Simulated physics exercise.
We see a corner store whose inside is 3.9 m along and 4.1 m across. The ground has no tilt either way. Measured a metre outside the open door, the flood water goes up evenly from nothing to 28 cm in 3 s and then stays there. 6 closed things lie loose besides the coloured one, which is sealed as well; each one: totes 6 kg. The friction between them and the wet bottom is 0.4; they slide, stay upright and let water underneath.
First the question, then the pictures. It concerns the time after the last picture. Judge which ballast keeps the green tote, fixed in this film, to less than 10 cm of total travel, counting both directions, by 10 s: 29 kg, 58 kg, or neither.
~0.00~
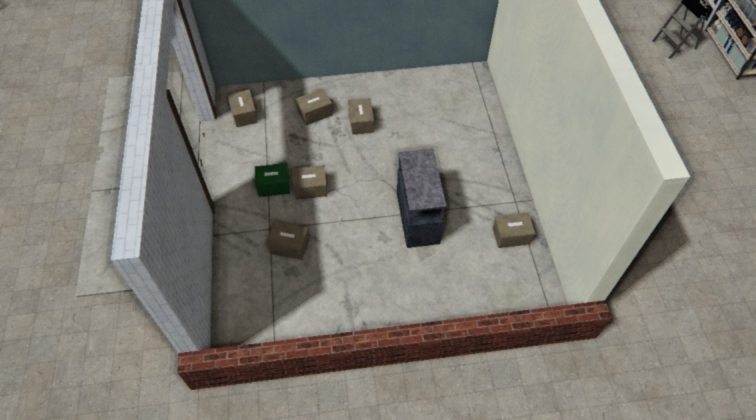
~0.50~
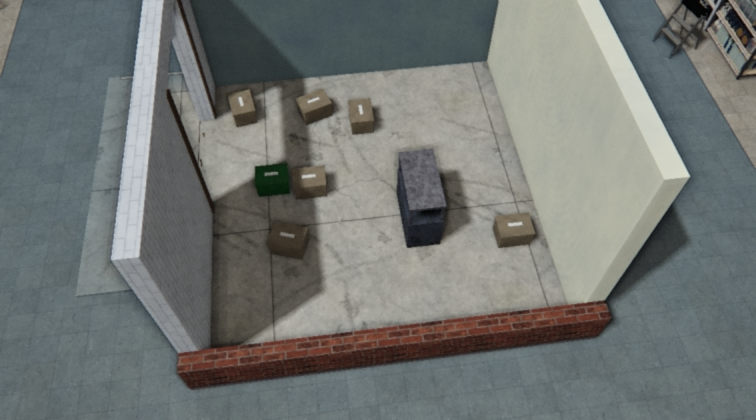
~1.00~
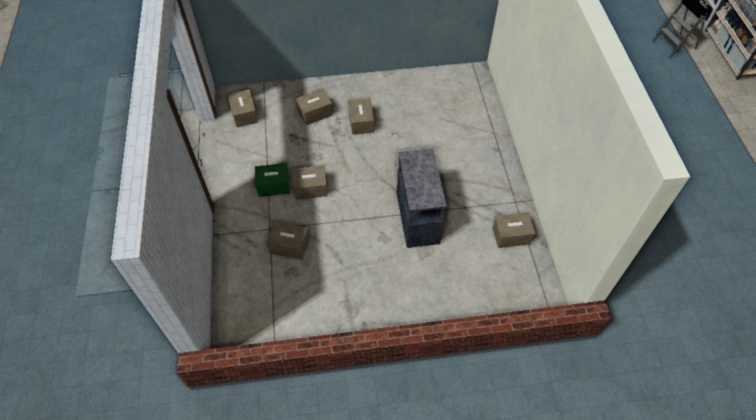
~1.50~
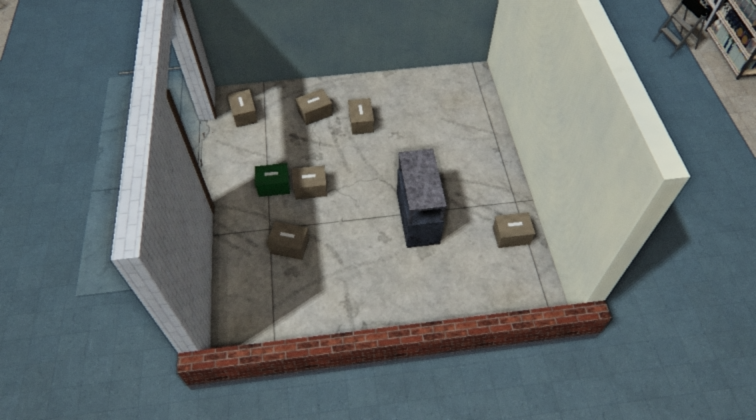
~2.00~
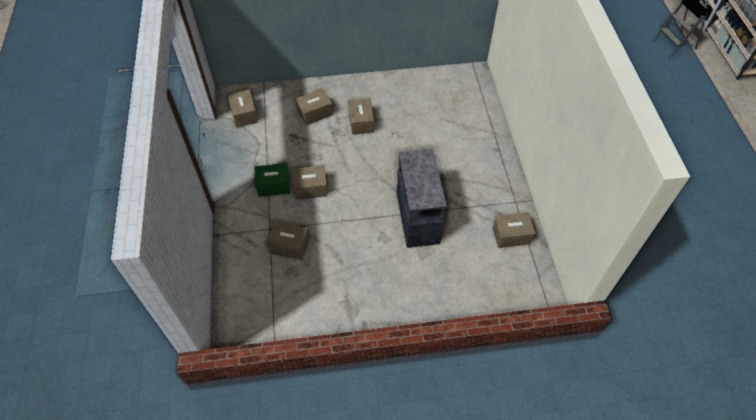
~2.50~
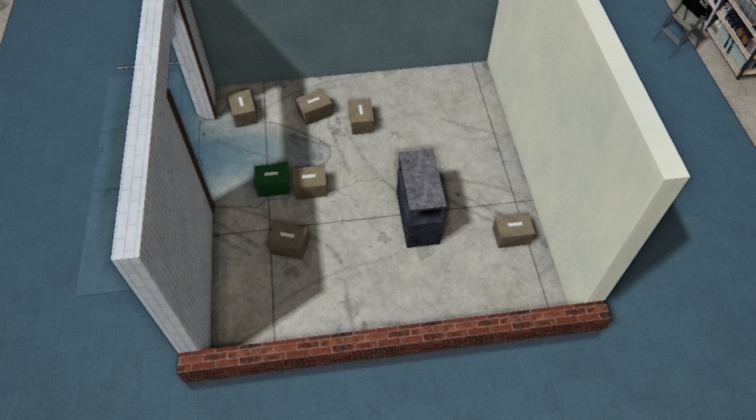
Judgement: Only 58 kg does it.
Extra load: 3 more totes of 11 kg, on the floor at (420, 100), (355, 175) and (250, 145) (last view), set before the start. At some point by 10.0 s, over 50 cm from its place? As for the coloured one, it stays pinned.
Listed in turn, they go over the bar, over the bar, over the bar.
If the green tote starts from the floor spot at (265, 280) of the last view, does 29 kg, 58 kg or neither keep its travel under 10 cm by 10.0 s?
So both weights work.
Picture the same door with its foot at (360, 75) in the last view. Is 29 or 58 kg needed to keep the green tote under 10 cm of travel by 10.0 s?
So the light mass does it.
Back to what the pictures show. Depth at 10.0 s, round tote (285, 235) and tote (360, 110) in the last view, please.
Roughly 13 and 18 cm.
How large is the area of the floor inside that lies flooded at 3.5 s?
Around 6.0 m2 of it.
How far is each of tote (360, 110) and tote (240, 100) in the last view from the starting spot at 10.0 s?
They sit 120 cm and 50 cm away, in the order given.
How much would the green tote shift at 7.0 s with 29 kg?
Displacement near 30 cm.
After 3.5 s the green tote would be 4 cm from its start with 29 kg and 0 cm from its start with 58 kg; 10 cm of water round it then.
After 4.5 s the green tote would be 32 cm from its start with 29 kg and 0 cm from its start with 58 kg; 10 cm of water round it then.
After 7.0 s the green tote would be 33 cm from its start with 29 kg and 0 cm from its start with 58 kg; 9 cm of water round it then.
After 10.0 s the green tote would be 36 cm from its start with 29 kg and 0 cm from its start with 58 kg; 17 cm of water round it then.
